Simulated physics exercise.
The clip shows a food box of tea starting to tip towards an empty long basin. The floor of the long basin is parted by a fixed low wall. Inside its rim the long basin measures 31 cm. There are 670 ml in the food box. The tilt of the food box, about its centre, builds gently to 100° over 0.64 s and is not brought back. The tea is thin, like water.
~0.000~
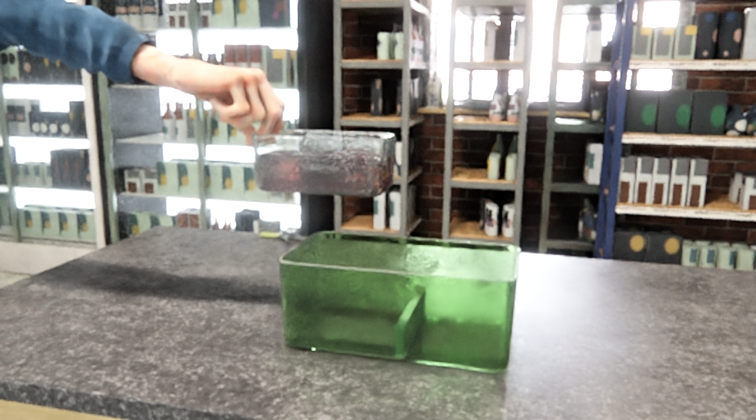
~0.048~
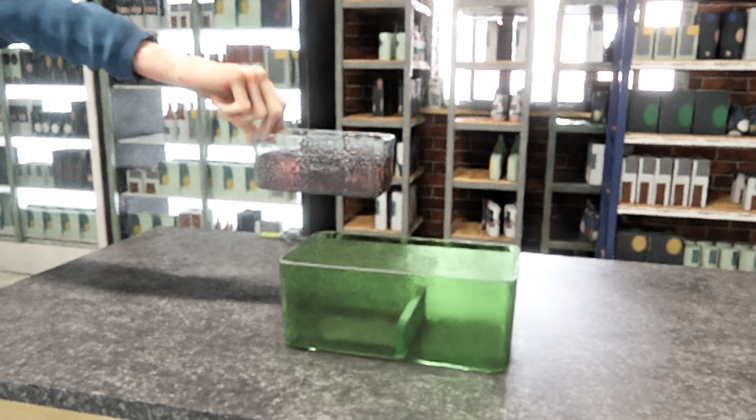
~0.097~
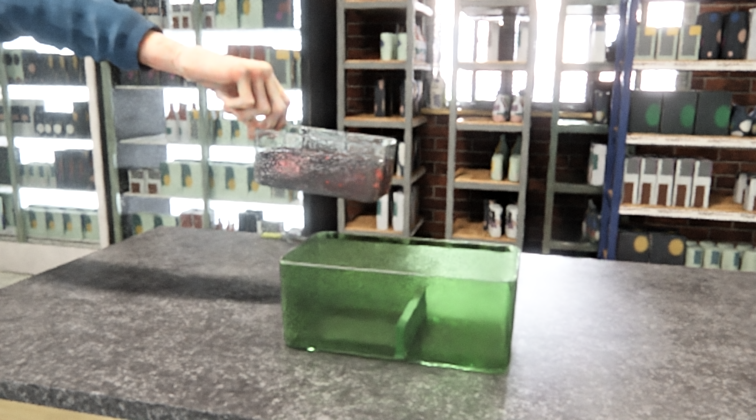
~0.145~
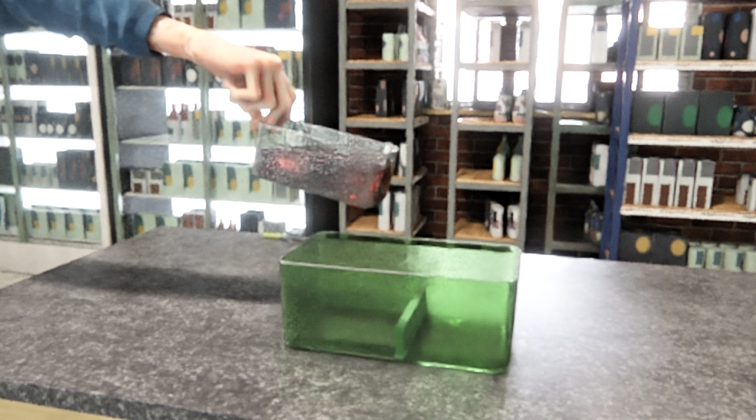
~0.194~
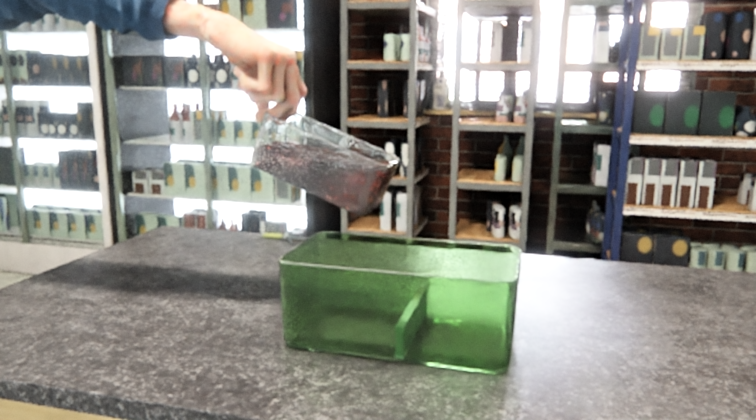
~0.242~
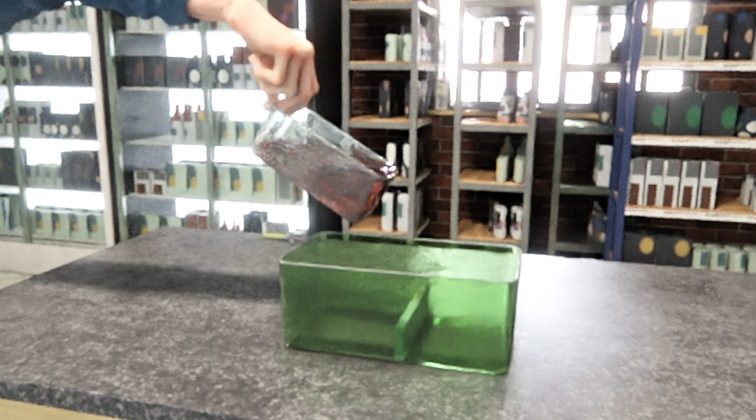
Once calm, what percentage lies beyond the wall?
About 53 per cent.
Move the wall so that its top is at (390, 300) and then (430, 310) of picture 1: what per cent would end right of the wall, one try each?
In turn about 75 and 25 per cent.
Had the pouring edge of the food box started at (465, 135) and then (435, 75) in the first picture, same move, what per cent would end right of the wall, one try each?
In turn about 85 and 80 per cent.
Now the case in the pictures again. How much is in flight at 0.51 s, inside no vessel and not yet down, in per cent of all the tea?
Some 36 per cent.
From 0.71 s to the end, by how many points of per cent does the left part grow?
About 10 per cent.
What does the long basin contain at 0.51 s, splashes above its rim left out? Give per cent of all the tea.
About 46 per cent.
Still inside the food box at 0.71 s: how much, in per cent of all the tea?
Some 4 per cent.
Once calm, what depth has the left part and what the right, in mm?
Left about 12 mm, right about 18 mm.
By 0.51 s the tilt is 90° and 19 per cent is still to pour, 11 is left of the wall and 35 right of it.
By 0.71 s the tilt is 100° and 4 per cent is still to pour, 36 is left of the wall and 56 right of it.
By 0.92 s the tilt is 100° and 1 per cent is still to pour, 44 is left of the wall and 53 right of it.
By 1.14 s the tilt is 100° and 0 per cent is still to pour, 46 is left of the wall and 53 right of it.
At rest 46 per cent lies left of the wall, 53 right of it and 1 outside.
